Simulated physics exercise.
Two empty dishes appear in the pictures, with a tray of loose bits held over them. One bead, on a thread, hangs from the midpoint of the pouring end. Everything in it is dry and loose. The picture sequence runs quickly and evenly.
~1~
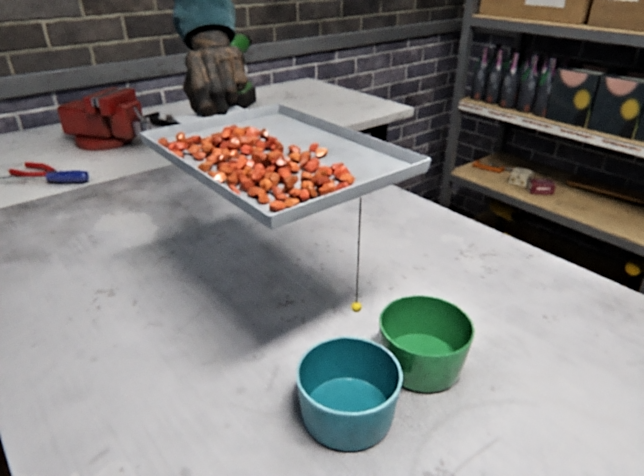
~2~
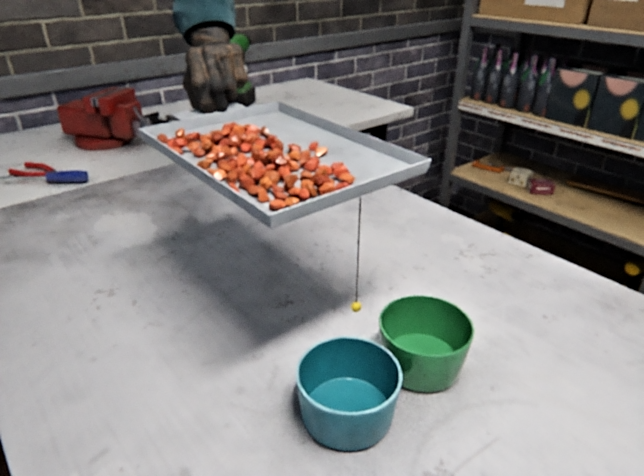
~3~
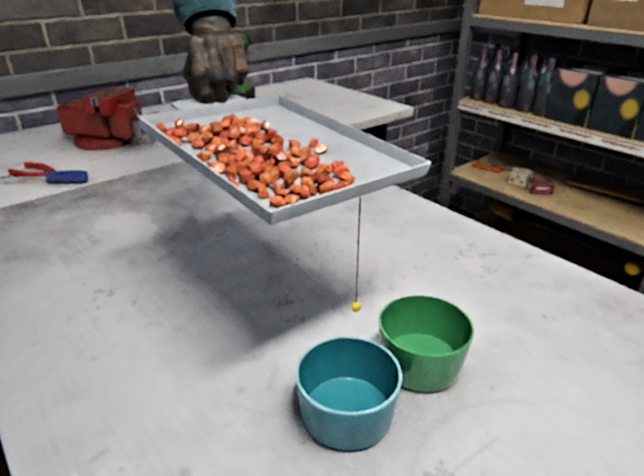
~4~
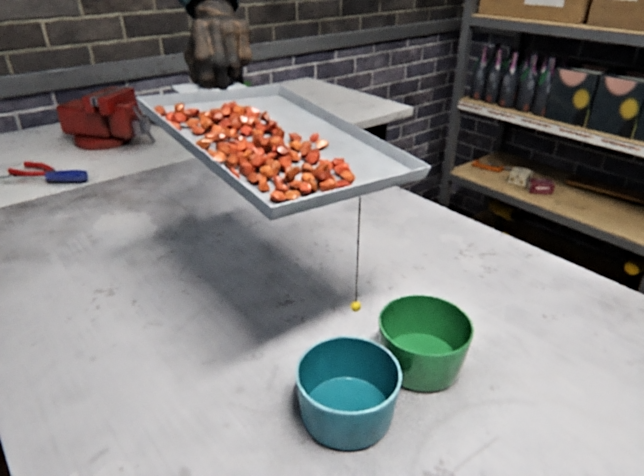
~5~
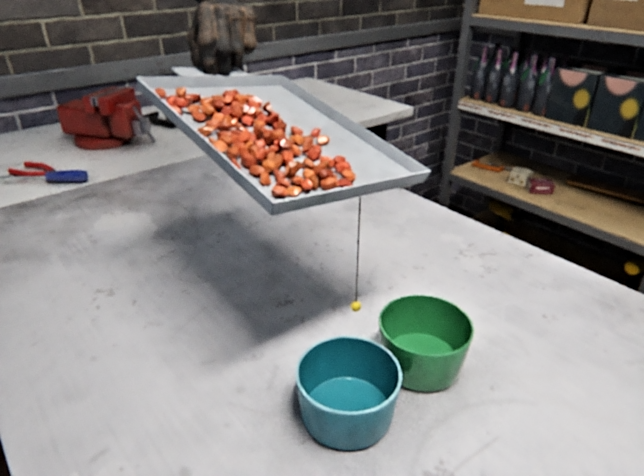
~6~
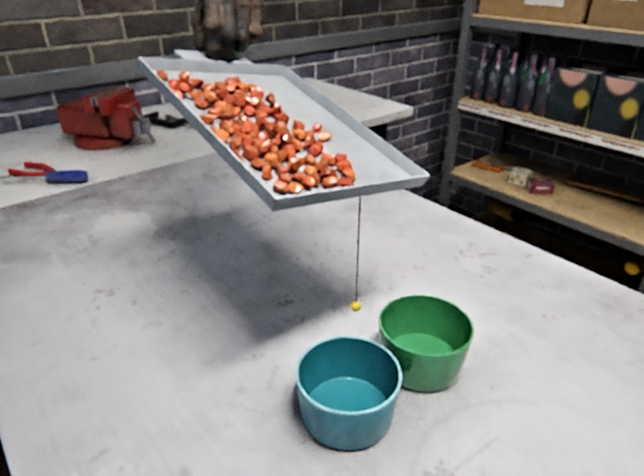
In a brick-walled workshop, a gloved hand rose behind a tray of loose orange-red bits as its far left side lifted and it tilted rightward, above a still yellow bead and two empty bowls.
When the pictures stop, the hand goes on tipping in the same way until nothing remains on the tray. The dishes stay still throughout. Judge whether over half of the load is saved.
Well, most of the load misses the dishes, as it turns out.
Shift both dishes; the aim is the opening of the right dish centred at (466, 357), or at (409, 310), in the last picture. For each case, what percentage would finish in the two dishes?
It would be near 0 per cent first and near 50 per cent second.
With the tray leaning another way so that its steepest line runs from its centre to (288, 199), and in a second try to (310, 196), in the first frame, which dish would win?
On the first try it's the left-side dish, on the second the left-side dish.
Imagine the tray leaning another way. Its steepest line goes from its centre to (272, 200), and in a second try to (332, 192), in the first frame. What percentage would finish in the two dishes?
Roughly 30 per cent, and 80 per cent.
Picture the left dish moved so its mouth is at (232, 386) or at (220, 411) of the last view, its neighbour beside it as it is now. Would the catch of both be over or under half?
Well, it comes to a lesser portion at first and a lesser portion after that.
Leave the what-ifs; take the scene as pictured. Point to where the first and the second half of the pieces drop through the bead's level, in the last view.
I'd put it at roughly (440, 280), and after that at roughly (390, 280).
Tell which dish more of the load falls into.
The right-positioned one, it's fuller.
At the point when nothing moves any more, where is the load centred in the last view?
Around (427, 335), give or take.
Just after the last frame, tray tipped steeply; almost all on the tray; about a tenth in the air.
A moment on, tray tipped right over; roughly a third on the tray; roughly a quarter in the right dish; roughly a third outside both; just a few in the air.
Further on, tray tipped past a quarter turn; roughly a third in the right dish; roughly two thirds outside both.
When it is over, tray tipped past a quarter turn; not one in the left dish; roughly a third in the right dish; roughly two thirds outside both.
